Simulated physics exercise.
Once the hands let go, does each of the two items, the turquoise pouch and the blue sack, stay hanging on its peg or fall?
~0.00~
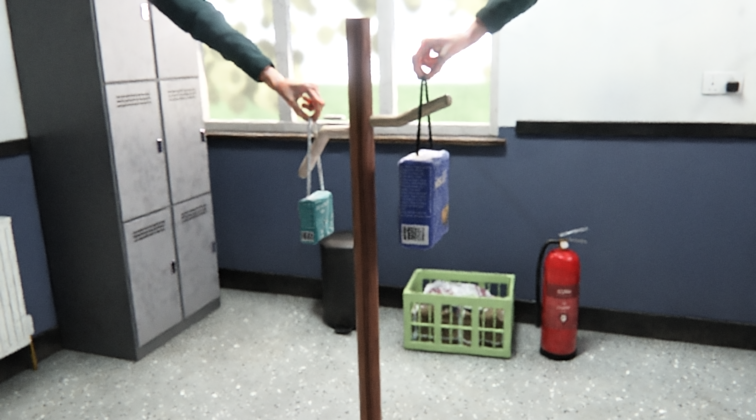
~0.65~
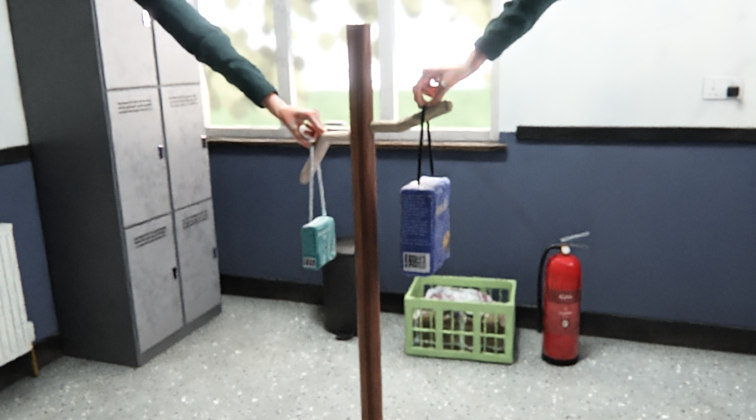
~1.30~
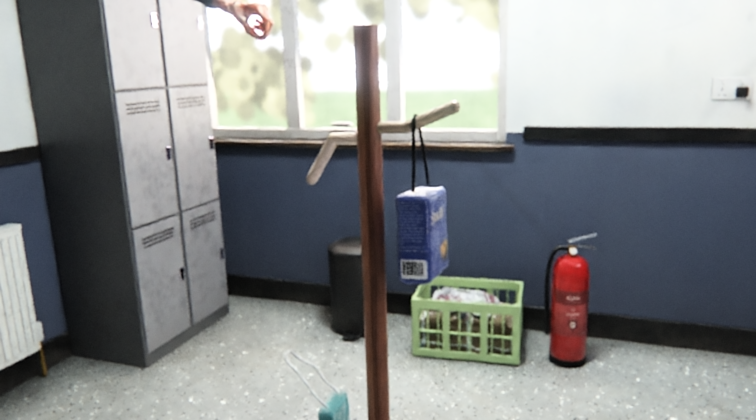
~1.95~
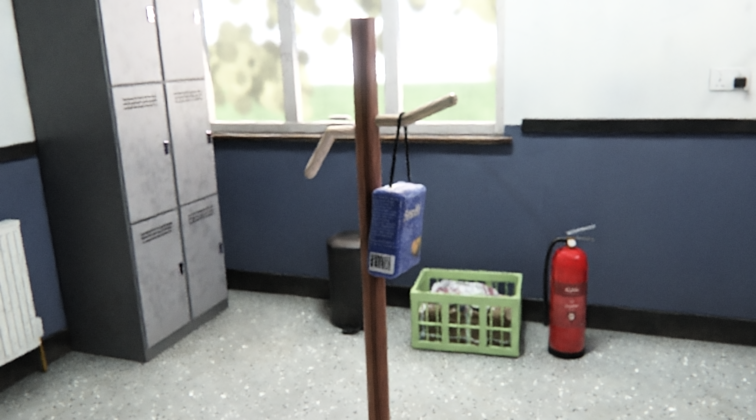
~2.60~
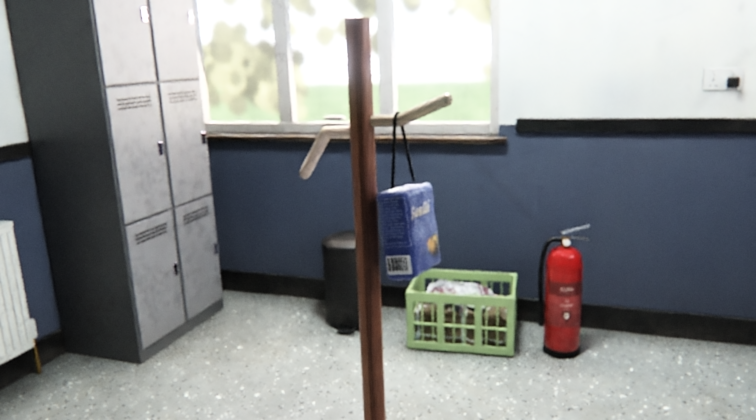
The turquoise pouch falls from the left peg, while the blue sack stays hanging on the right one.
